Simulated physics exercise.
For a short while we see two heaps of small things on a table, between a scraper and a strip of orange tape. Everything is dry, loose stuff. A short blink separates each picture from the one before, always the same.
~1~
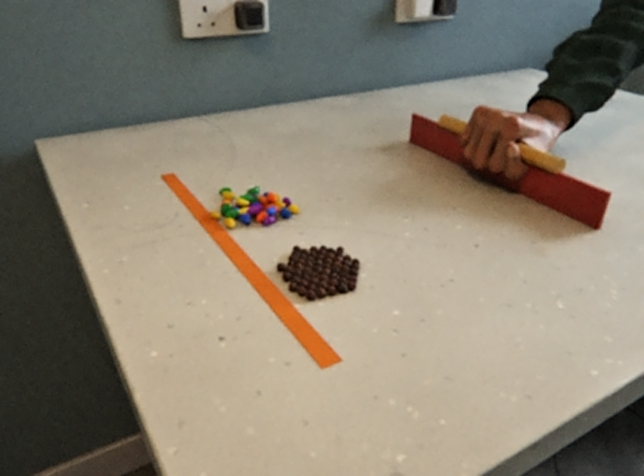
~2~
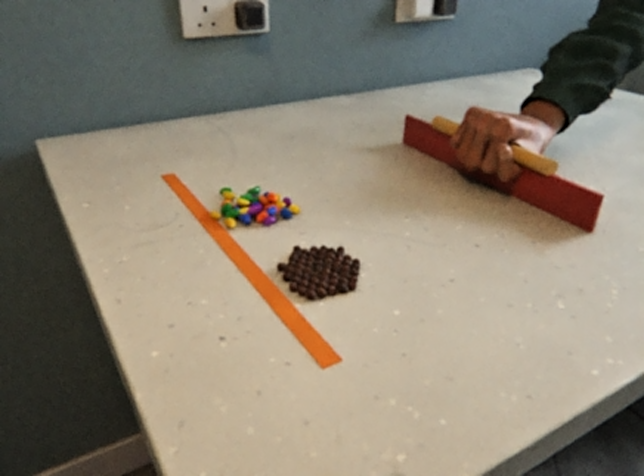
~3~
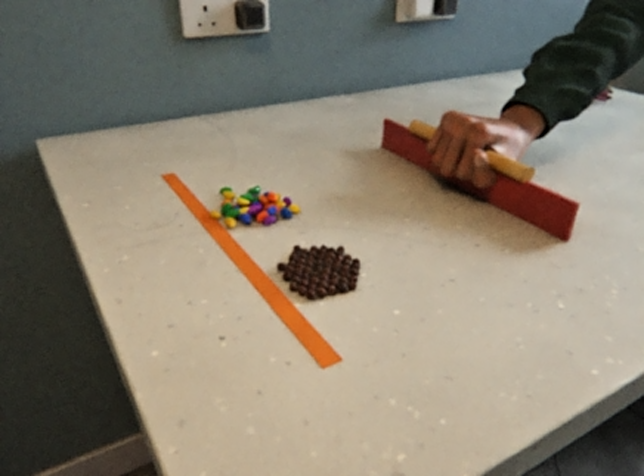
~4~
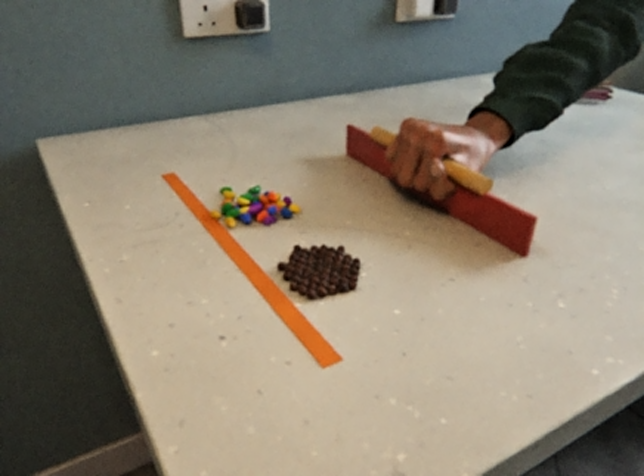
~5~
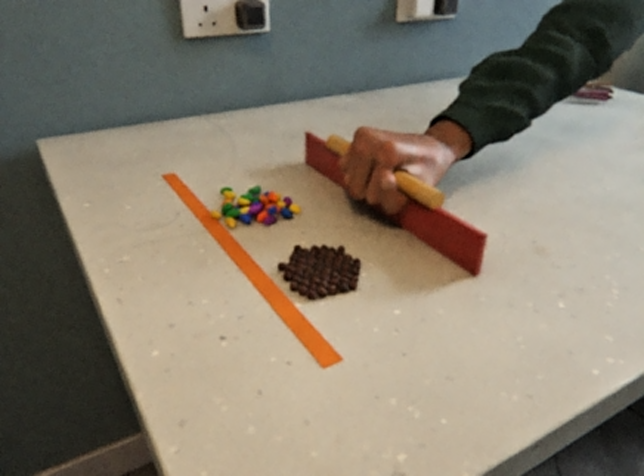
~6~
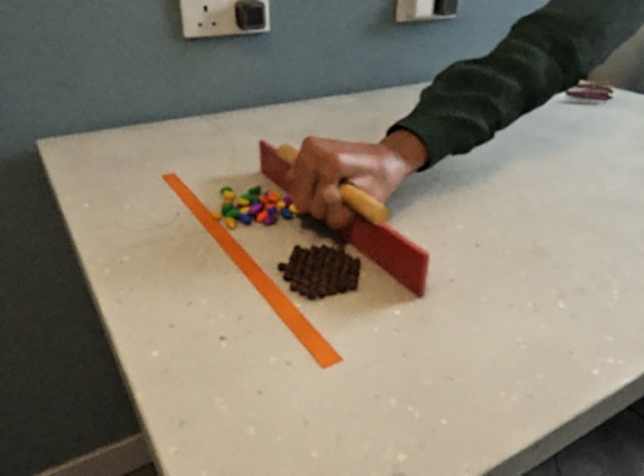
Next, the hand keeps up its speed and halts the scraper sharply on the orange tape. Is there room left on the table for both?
As I see it, nearer handful: Some lost; farther handful: Some lost.
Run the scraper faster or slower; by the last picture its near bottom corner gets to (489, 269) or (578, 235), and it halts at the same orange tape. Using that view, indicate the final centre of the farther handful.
I'd put it around (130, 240) on the first run and around (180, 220) on the second.
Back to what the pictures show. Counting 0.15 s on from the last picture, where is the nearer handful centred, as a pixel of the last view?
Centre: About (165, 300).
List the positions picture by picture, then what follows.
Scraper (588, 203), at rest; orange tape (172, 180), well back from the edge; edge at (90, 286); nearer handful (317, 270), some allspice berries; farther handful (254, 207), some jelly beans, in the first frame.
Scraper (581, 205); farther handful (255, 207), in the second frame.
Scraper (556, 213); nearer handful (318, 270), in the third frame.
Scraper (515, 227); farther handful (255, 206), in the fourth frame.
Scraper (465, 244); nearer handful (318, 270), in the fifth frame.
Scraper (409, 264); orange tape (173, 180); edge at (91, 286); nearer handful (318, 270); farther handful (255, 206), in the sixth frame.
Then, 0.07 s later than the last frame, scraper still moving, near (256, 202); nearer handful all on the table, its front near (204, 293); farther handful all on the table, its front near (196, 217).
Then, 0.15 s later than the last frame, scraper stopped at the orange tape; nearer handful all on the table, its front near (60, 338); farther handful all on the table, its front near (126, 262).
Then, 0.43 s later than the last frame, scraper stopped at the orange tape; nearer handful every one over the edge; farther handful almost all over the edge.
When it is over, scraper stopped at the orange tape; nearer handful every one over the edge; farther handful almost all over the edge.
